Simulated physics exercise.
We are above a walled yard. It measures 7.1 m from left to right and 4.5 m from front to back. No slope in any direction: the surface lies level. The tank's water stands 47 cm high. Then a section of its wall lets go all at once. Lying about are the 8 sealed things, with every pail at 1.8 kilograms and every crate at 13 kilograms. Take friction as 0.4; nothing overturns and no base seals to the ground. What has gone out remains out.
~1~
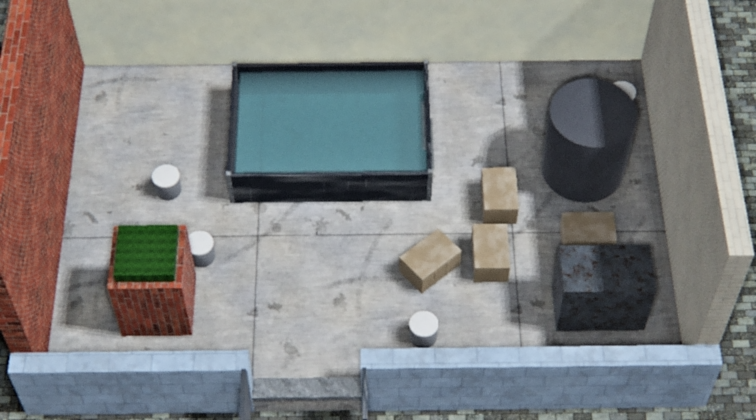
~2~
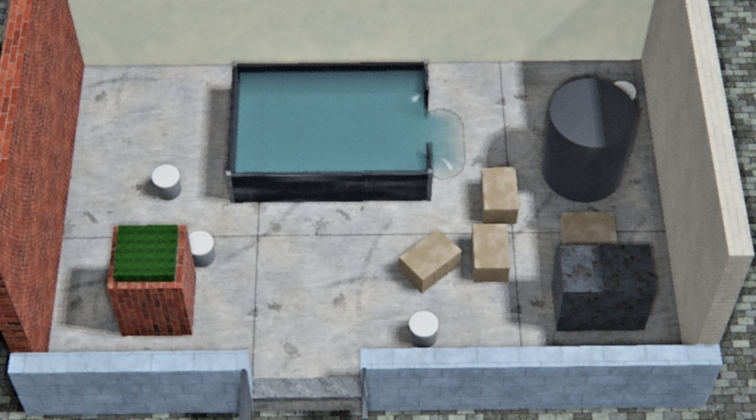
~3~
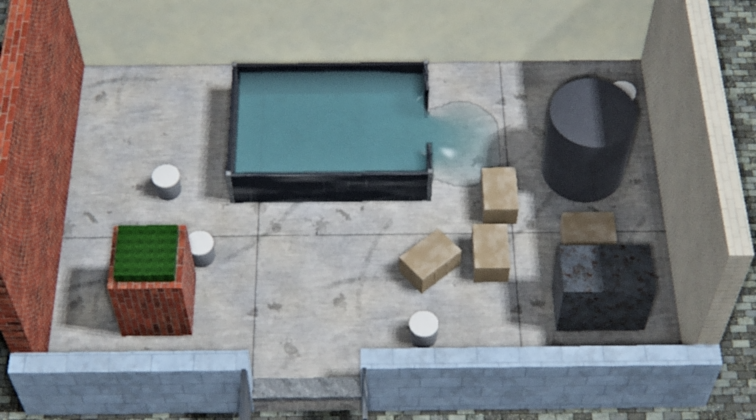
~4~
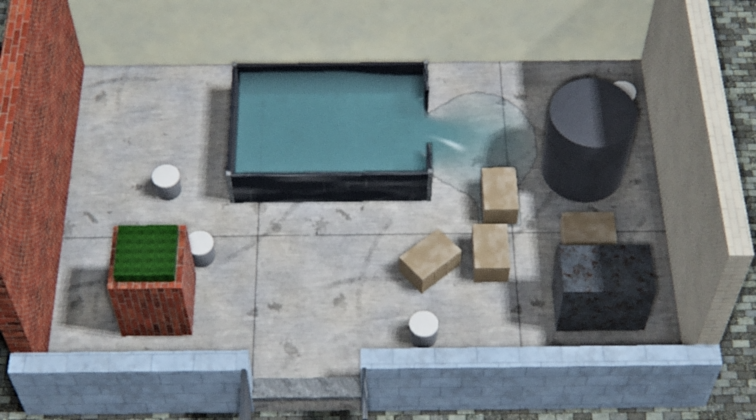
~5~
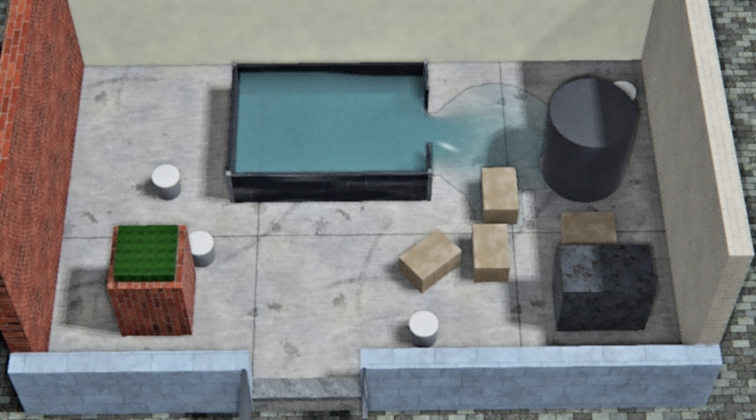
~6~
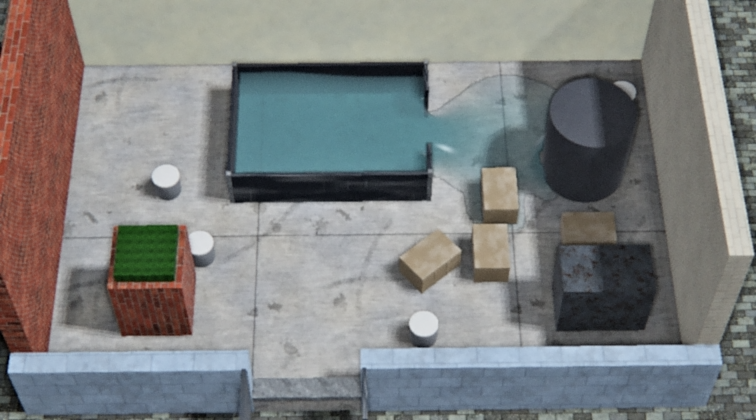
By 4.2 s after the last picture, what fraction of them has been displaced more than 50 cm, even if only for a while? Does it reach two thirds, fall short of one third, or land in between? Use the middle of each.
It lands in between one and two thirds.
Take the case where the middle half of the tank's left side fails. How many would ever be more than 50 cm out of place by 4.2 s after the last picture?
Result: 2 of them.
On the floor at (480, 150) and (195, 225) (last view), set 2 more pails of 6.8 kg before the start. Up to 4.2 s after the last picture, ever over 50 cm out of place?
Taking them in order: Above the mark and below the mark.
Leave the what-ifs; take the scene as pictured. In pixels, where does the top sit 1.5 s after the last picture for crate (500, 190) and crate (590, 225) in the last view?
About (546, 245) for the first and (617, 255) for the second.
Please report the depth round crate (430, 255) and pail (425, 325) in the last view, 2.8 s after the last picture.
First about 1 cm, second about 0 cm.
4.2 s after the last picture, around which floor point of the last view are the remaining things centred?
Mean position approx. (429, 272).
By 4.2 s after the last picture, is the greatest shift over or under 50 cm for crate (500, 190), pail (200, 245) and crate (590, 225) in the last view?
Well, in turn that's topping it, not reaching it, topping it.
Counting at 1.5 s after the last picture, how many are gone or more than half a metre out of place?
That would be 1.
Then, 0.4 s after the last picture 0 of 8 are over 50 cm from their spots; 0 afloat.
Then, 1.5 s after the last picture 1 of 8 are over 50 cm from their spots; 1 afloat.
Then, 2.8 s after the last picture 3 of 8 are over 50 cm from their spots; 2 afloat.
Then, 4.2 s after the last picture 3 of 8 are over 50 cm from their spots, and 3 have been at some point; 2 afloat.
